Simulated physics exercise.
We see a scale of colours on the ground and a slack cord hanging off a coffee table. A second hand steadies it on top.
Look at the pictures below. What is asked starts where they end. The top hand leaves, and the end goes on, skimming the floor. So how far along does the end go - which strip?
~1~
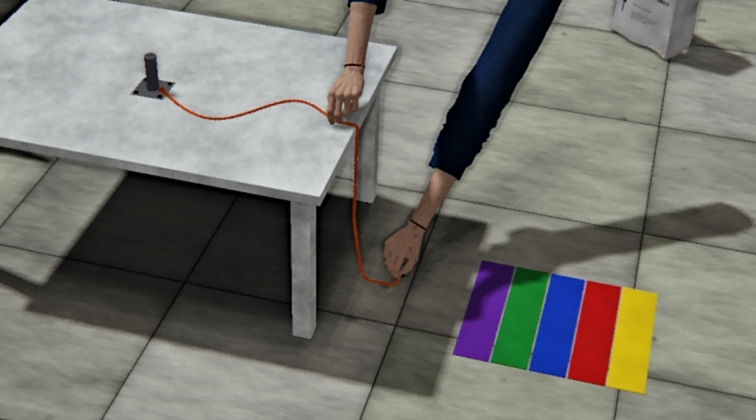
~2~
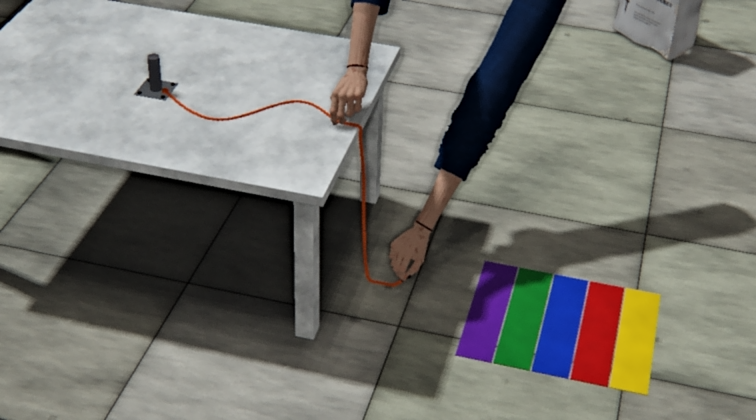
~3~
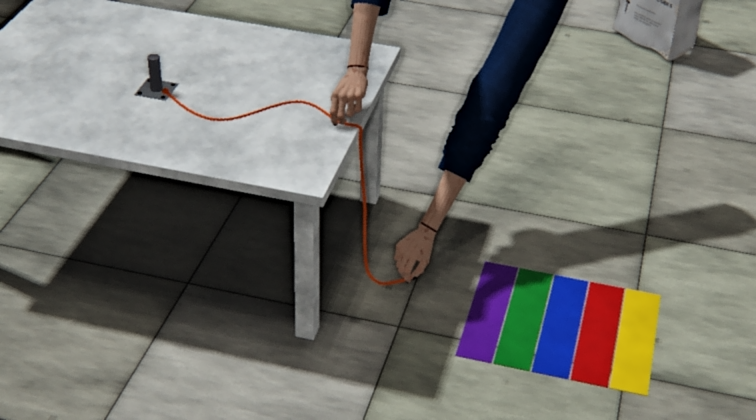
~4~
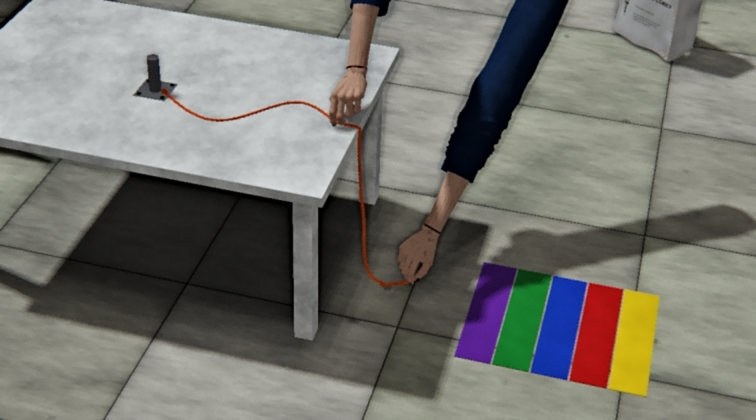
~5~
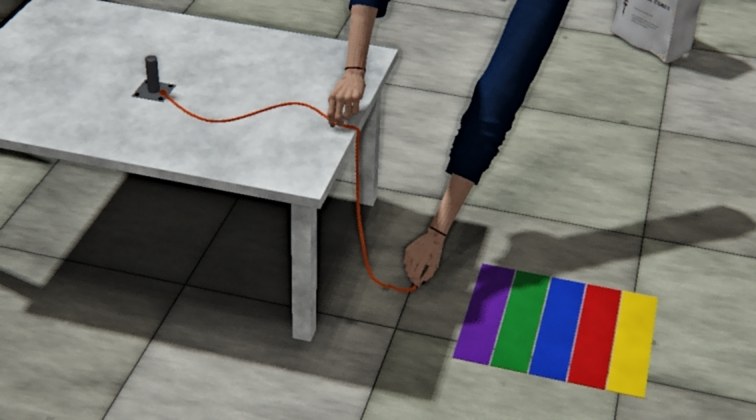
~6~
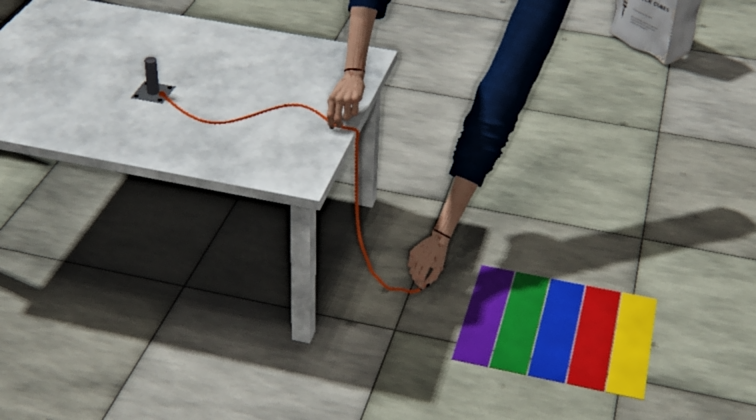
Along to the blue strip.
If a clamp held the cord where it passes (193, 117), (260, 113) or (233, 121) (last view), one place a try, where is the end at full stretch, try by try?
Estimated pixels in sequence: (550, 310), (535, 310) and (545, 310).
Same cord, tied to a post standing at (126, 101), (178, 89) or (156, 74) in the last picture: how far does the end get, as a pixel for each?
Try by try: (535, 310), (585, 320) and (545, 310).
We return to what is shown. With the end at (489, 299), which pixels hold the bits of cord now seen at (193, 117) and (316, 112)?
Point 1 - (215, 102); point 2 - (343, 127).
Early on, end near (489, 299); over purple.
Midway, end near (536, 308); over green.
At the end of the slack, end near (563, 313); over blue. Over blue.
